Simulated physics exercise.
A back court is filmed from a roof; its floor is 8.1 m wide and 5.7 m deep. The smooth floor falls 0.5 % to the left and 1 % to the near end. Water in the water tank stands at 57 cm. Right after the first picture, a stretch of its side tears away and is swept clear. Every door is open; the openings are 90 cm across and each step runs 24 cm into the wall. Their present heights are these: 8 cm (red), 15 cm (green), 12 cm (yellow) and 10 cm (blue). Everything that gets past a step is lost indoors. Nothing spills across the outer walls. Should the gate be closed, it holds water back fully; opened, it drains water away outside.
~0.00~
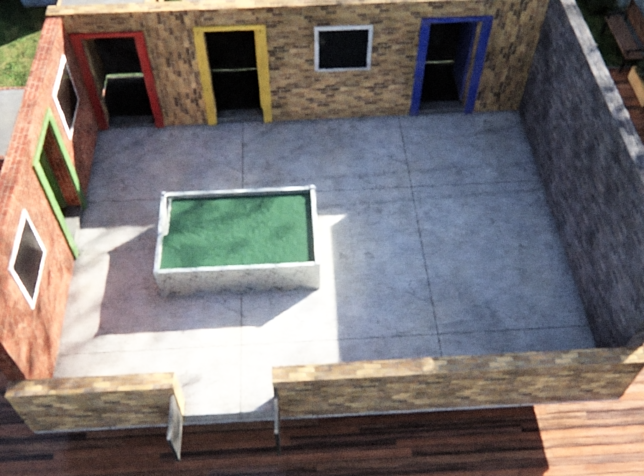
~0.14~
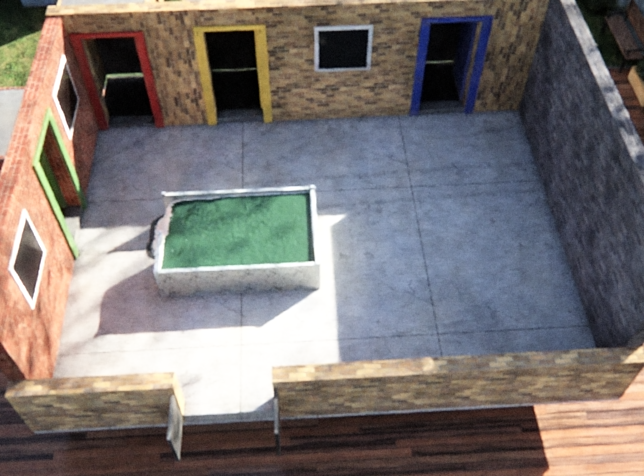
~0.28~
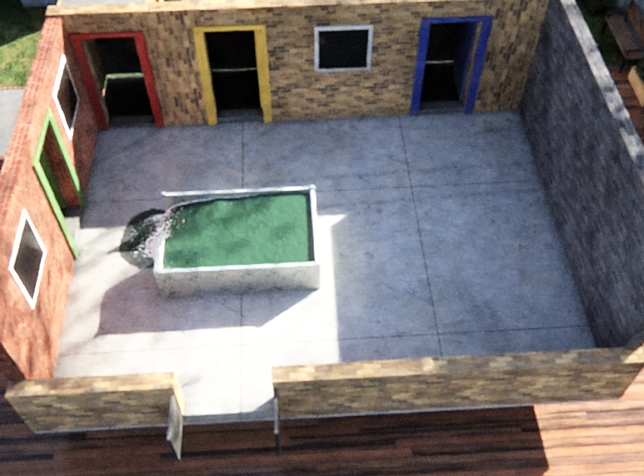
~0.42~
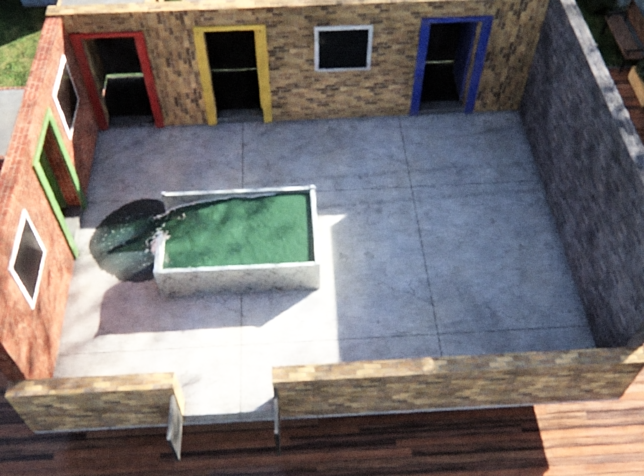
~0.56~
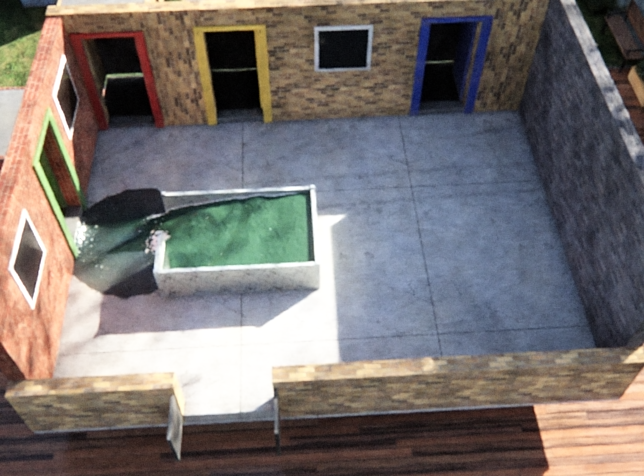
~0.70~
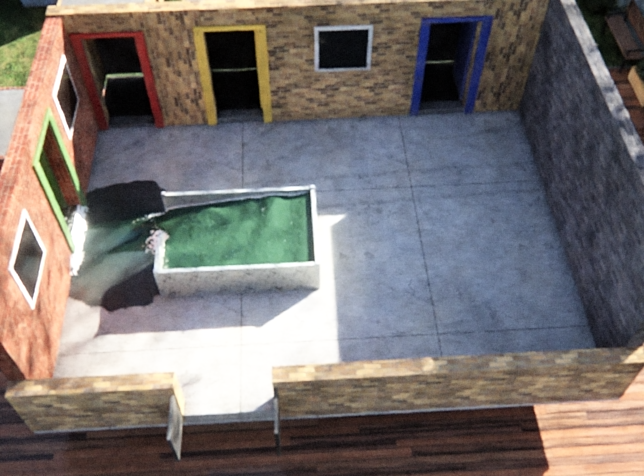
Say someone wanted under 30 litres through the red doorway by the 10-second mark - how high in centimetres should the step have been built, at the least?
They should have built it at least 14 cm high.
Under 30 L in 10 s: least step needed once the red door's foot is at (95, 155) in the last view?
About 10.5 cm.
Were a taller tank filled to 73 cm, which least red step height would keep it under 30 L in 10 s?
Something near 19 cm should do.
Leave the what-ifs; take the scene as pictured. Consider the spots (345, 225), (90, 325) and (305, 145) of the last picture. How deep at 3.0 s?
Around 0 cm, 6 cm and 0 cm.
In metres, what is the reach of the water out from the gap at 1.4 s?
2.8 m.
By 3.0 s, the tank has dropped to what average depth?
Some 32 cm.
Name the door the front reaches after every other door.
It's the blue door.
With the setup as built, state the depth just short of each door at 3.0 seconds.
Centimetres: Red = 18, green = 25, yellow = 1, blue = 0.
After 1.4 s water covers 10 % of the floor, deepest (34 cm) near (165, 233); it has not reached the red door.
After 3.0 s water covers 20 % of the floor, deepest (26 cm) near (79, 238); 18 cm at the red door, 40 litres in over its 8 cm step.
After 10.0 s water covers 85 % of the floor, deepest (10 cm) near (49, 407); 7 cm at the red door, 132 litres in over its 8 cm step.
At the red door as built, the water arrived by 1.8 s and peaked near 18 cm at 2.6 s.
Run again over the same 10 s with other heights there, 46 litres in over 12.5 cm, 10 litres over 17.5 cm. The limit of 30 litres is kept from about 14 cm up.
